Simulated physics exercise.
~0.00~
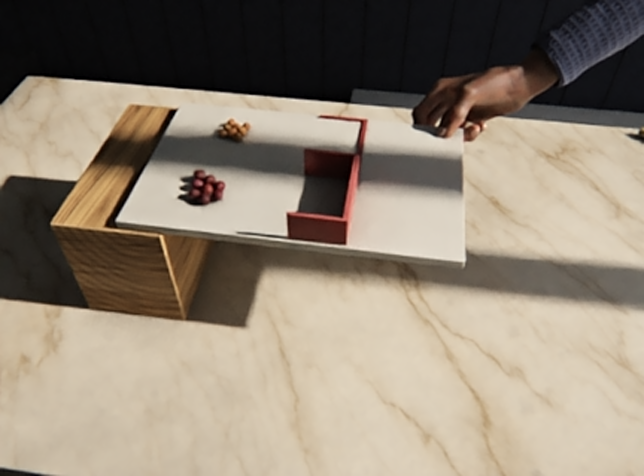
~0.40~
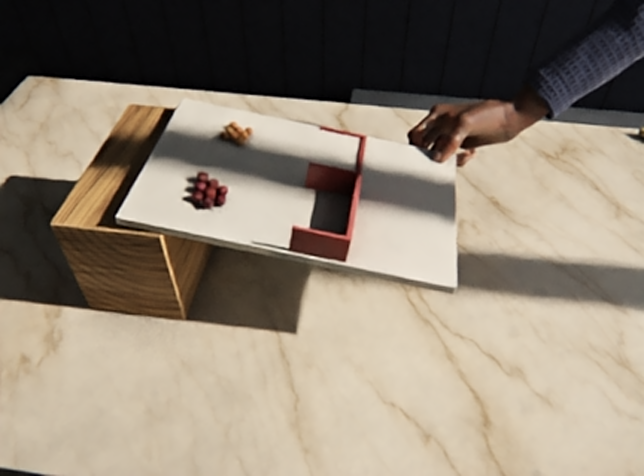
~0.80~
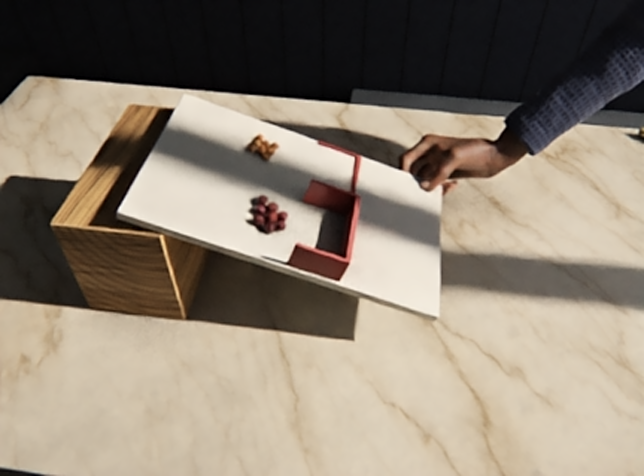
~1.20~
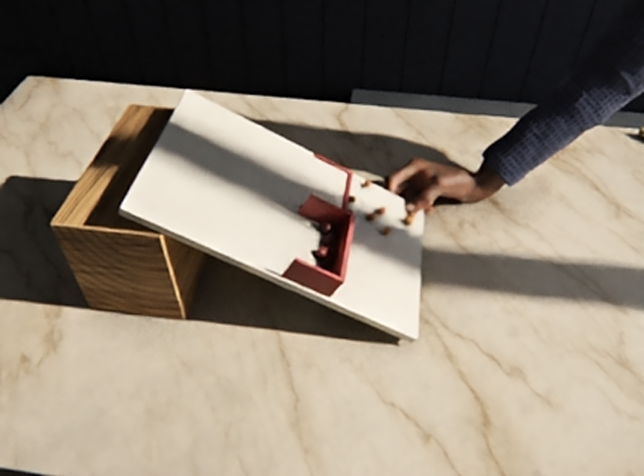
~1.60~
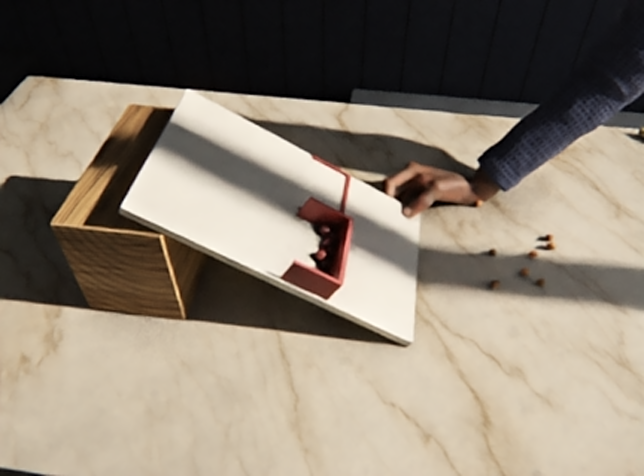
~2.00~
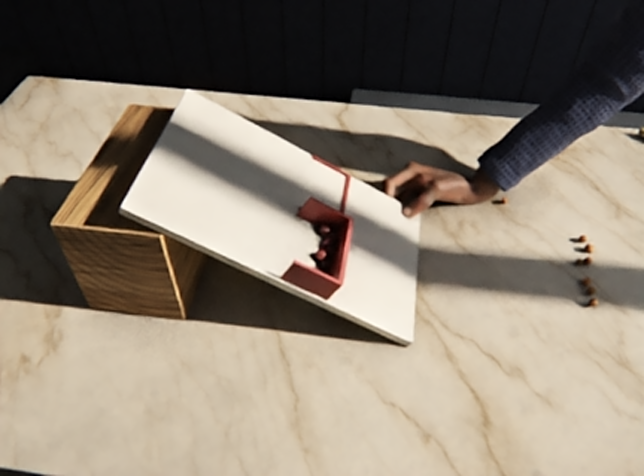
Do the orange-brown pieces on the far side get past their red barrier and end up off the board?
Yes, they go over the low red barrier and end up scattered on the counter to the right, while the dark red pieces stay gathered behind the nearer barrier.
A white board, seen from above on a cream marble counter, rests its left end on a wooden block while a hand in a dark knitted sleeve holds its right end level. On it sit a nearer cluster of dark red pieces and a farther cluster of orange-brown ones, with red barriers to their right, the farther one lower. The hand lowers the right end, and both clusters slide down the slope. The dark red pieces run into the nearer barrier, while the orange-brown ones pass over the farther one. The board ends tilted against the counter, the dark red pieces gathered behind their barrier and the orange-brown ones scattered on the marble to the right.
